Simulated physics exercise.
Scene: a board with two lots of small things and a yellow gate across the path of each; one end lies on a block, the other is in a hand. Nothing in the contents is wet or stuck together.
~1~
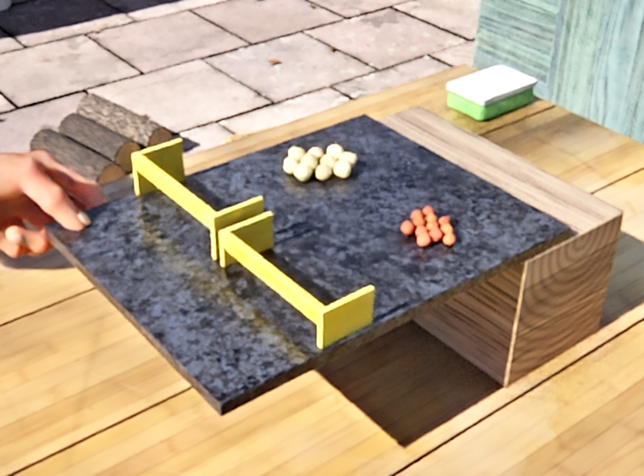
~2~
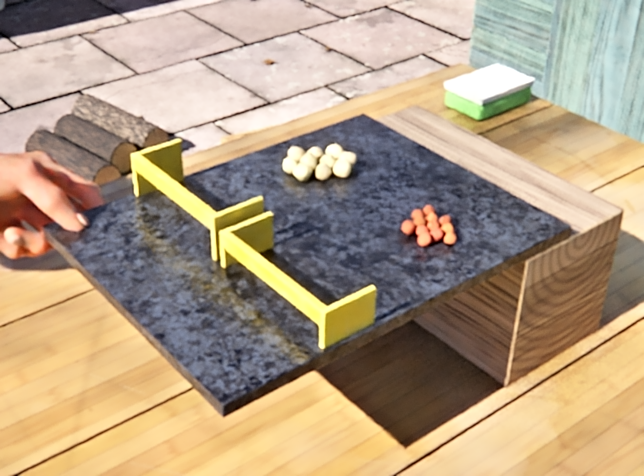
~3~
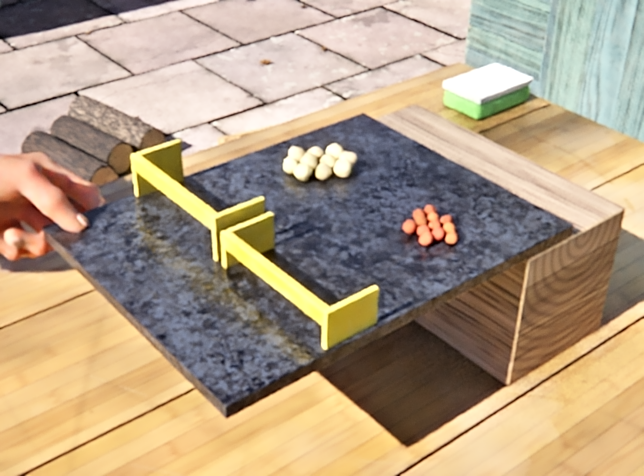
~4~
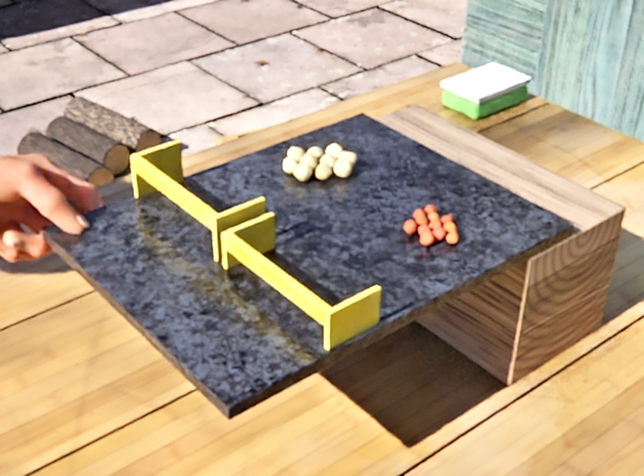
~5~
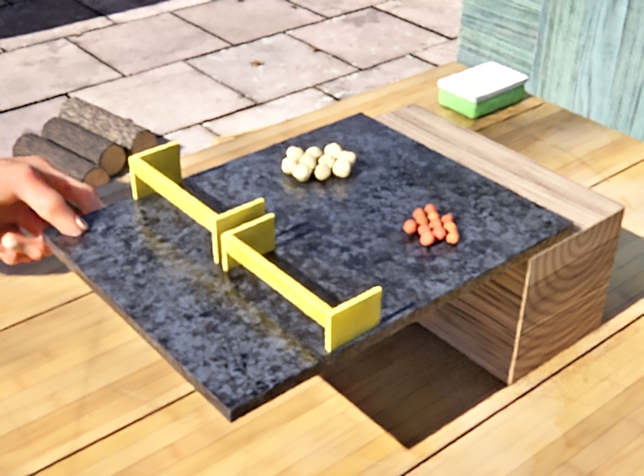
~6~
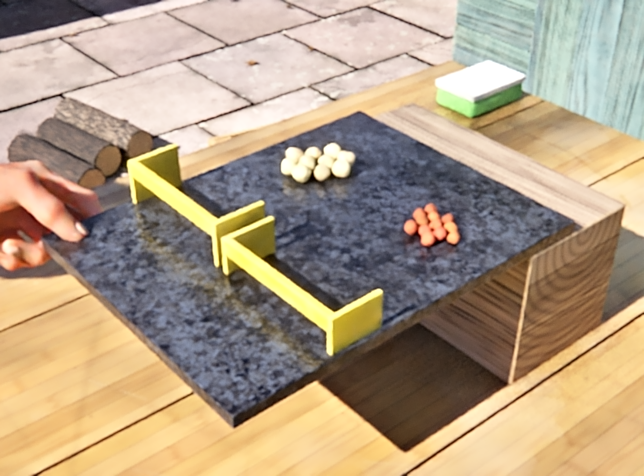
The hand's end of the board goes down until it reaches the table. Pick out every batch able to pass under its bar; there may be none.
Here the front batch passes; the back batch passes.
Then, 0.87 s later than the last frame, board sloping at 15°; front batch on its way down; back batch on its way down.
Then, 1.62 s later than the last frame, board sloping at 27°; front batch every one past its gate; back batch every one past its gate.
Then, 2.27 s later than the last frame, board resting at 28°; front batch every one past its gate; back batch every one past its gate.
When it is over, board resting at 28°; front batch every one past its gate; back batch every one past its gate.
